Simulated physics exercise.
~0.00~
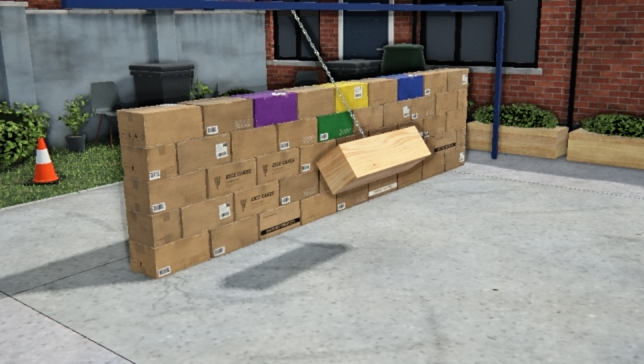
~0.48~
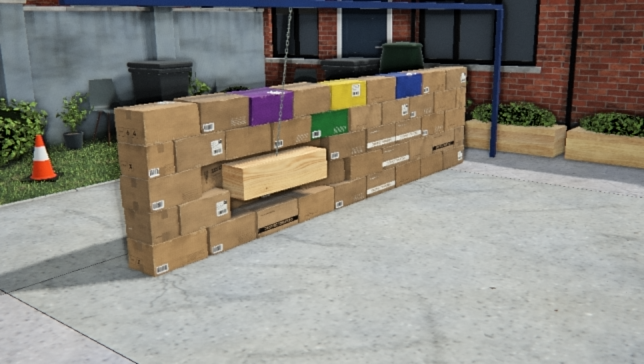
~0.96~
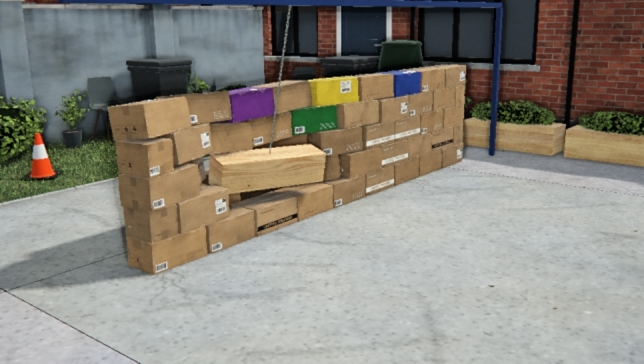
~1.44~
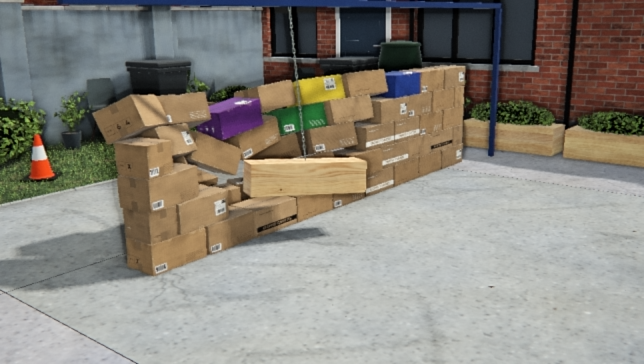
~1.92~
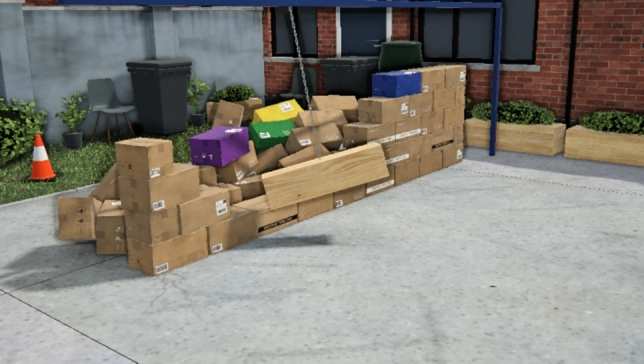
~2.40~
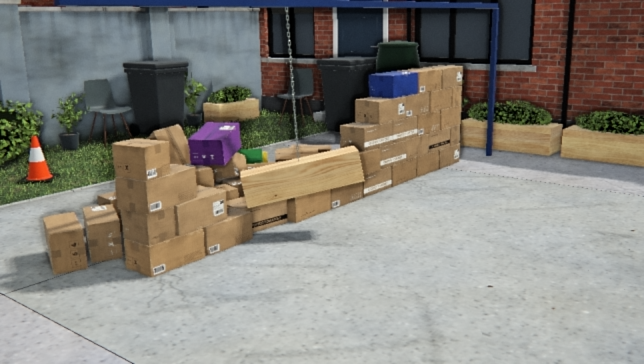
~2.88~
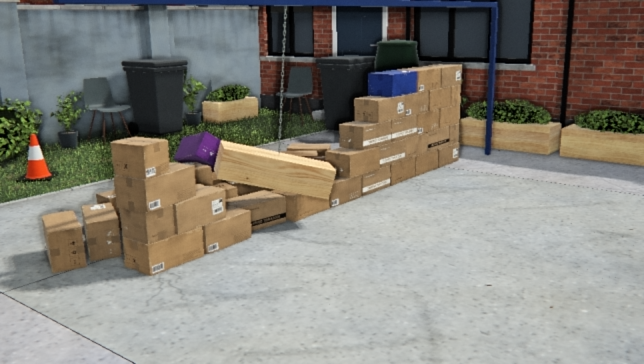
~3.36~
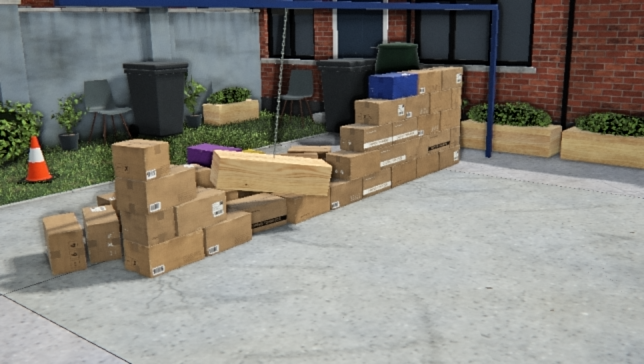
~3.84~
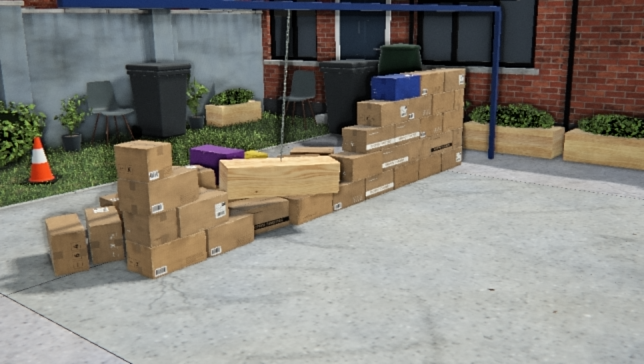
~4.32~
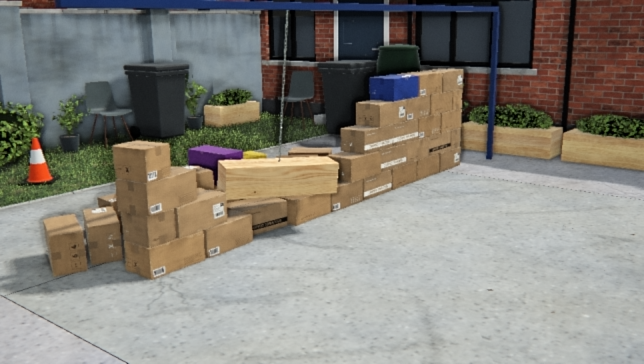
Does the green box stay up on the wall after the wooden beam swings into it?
No, the green box tips over and drops as the middle of the wall collapses.
